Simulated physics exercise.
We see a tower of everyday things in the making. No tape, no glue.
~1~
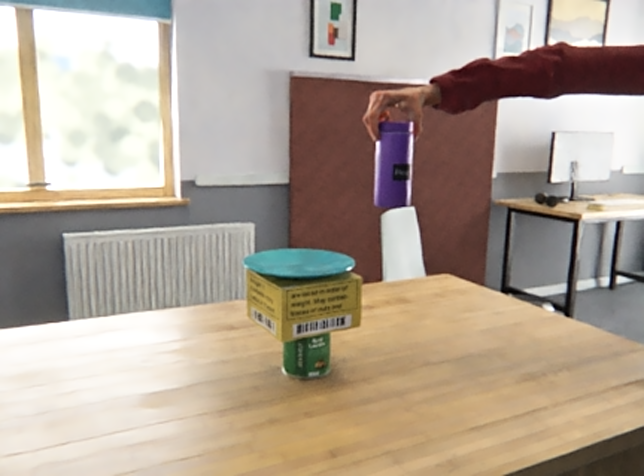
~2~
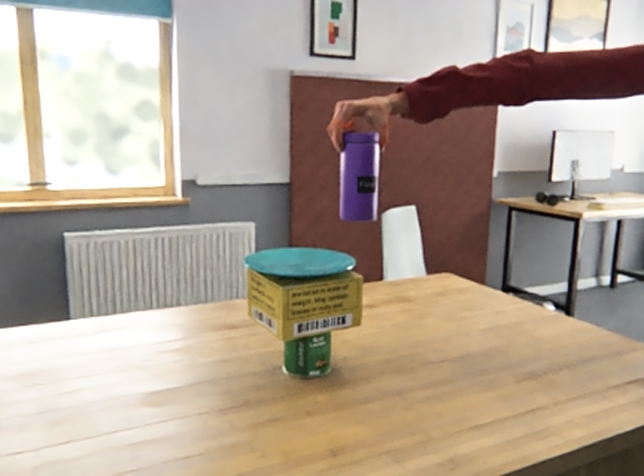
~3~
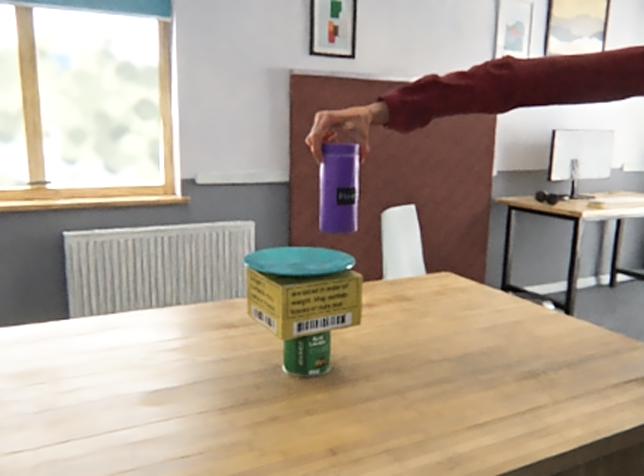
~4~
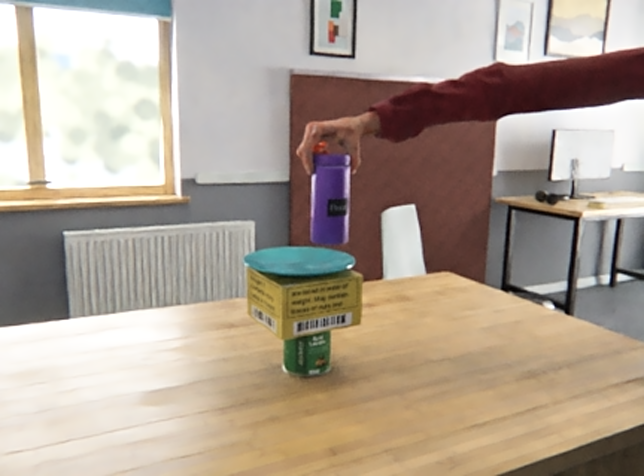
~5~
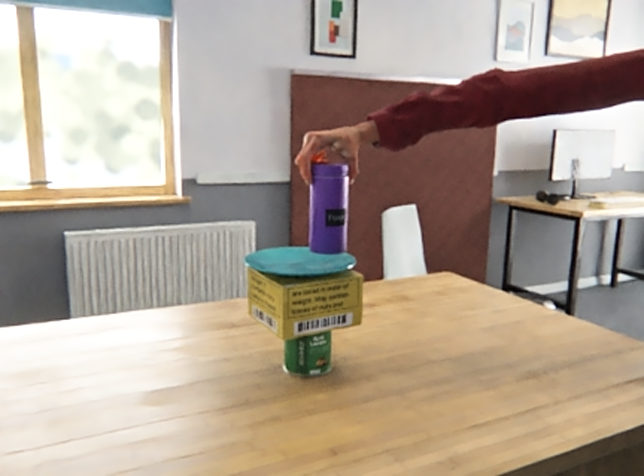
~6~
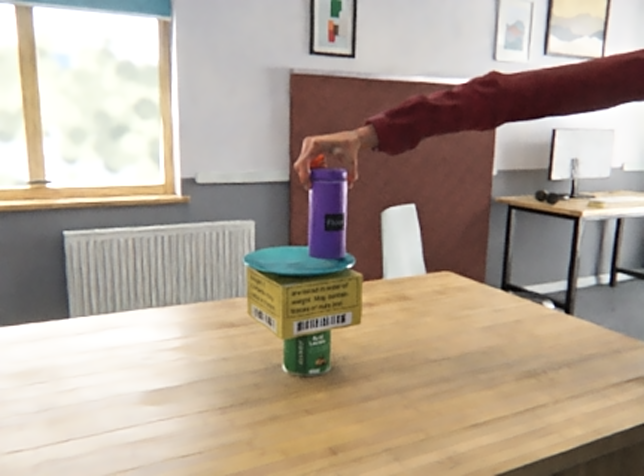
A purple jar, held from above by a hand in a dark red sleeve reaching in from the right, moves left and downward over a wooden table in a bright room, seen from a still, slightly raised view. Below it, a turquoise plate lies on a yellow box atop a green tin, with a window and radiator behind at left. The hand lowers the jar onto the plate, right of its centre, and keeps hold.
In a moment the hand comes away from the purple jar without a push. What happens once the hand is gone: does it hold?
The pile holds.
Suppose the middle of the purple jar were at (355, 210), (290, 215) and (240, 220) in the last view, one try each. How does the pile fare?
First try: It gives way; second try: It stays up; third try: It gives way.
Then, 0.30 s later than the last frame, all is still.
Then, 0.70 s later than the last frame, purple jar resting near (328, 213).
When it is over, all 4 as before. End places, in pixels of the last picture, purple jar near (328, 213). The pile keeps its balance.
